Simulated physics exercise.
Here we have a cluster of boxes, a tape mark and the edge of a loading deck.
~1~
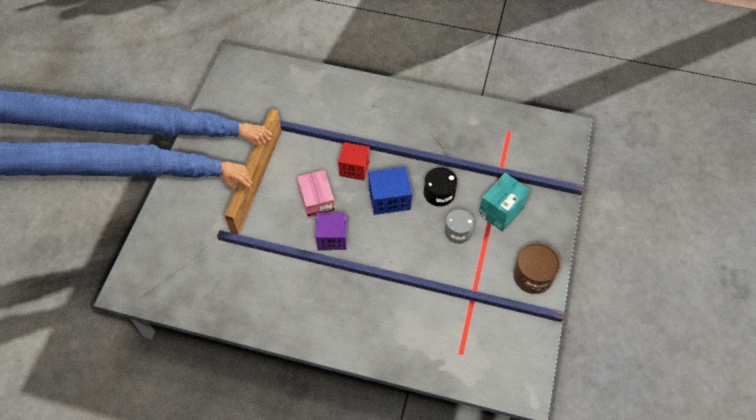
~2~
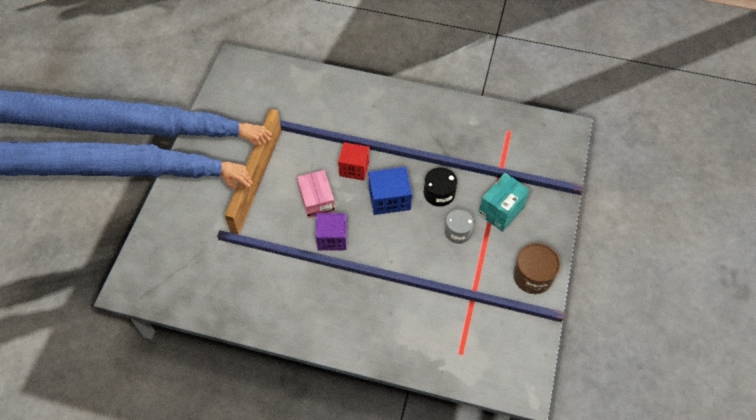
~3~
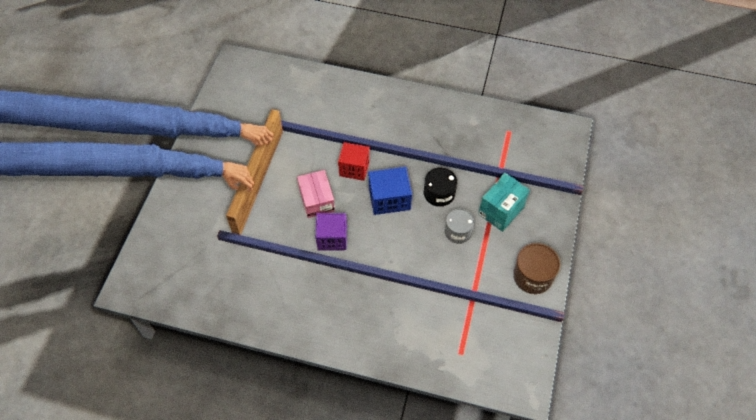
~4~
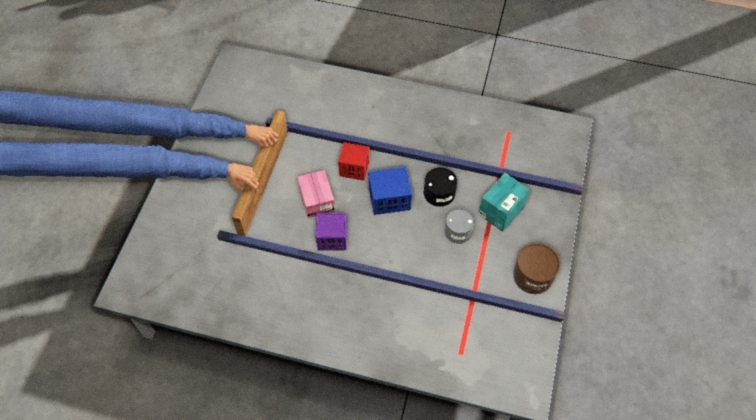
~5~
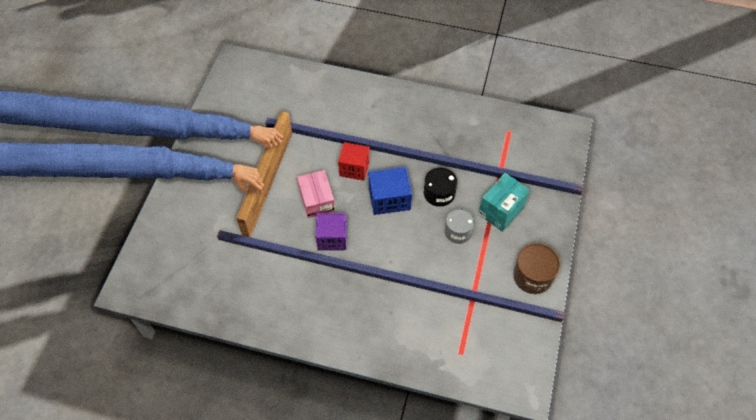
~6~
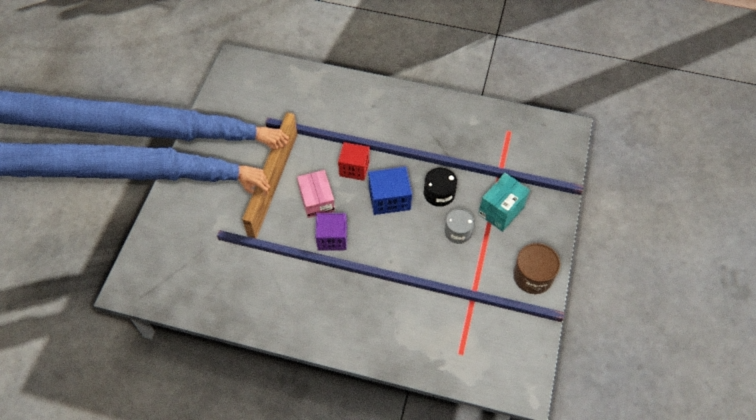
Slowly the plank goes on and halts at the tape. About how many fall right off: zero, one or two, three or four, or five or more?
Outcome: The number that fall off is zero.
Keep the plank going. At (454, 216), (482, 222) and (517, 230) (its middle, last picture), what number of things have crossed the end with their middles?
Past the end: 0, 0 and 2.
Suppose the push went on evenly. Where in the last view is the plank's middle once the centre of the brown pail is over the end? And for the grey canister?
Near (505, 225) and (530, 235).
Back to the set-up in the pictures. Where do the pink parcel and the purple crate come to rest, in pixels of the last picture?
About (498, 250), and the other about (492, 279).
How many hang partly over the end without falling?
The number is 2.
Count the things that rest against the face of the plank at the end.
In contact: 3.
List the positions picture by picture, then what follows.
In the first frame, brown pail (536, 269); turquoise parcel (504, 202); grey canister (459, 226); plank (255, 171); tape (487, 234).
In the second frame, turquoise parcel (504, 203); black canister (440, 187).
In the third frame, grey canister (459, 226); purple crate (332, 232).
In the fourth frame, brown pail (536, 269); red crate (354, 162).
In the fifth frame, turquoise parcel (504, 203); blue crate (390, 191).
In the sixth frame, brown pail (536, 269); turquoise parcel (504, 203); grey canister (459, 226); plank (272, 175); tape (487, 234).
Soon after, none off yet; brown pail at rest near (536, 269); turquoise parcel at rest near (504, 203); grey canister at rest near (459, 226).
In the end, the number that fall off is zero.
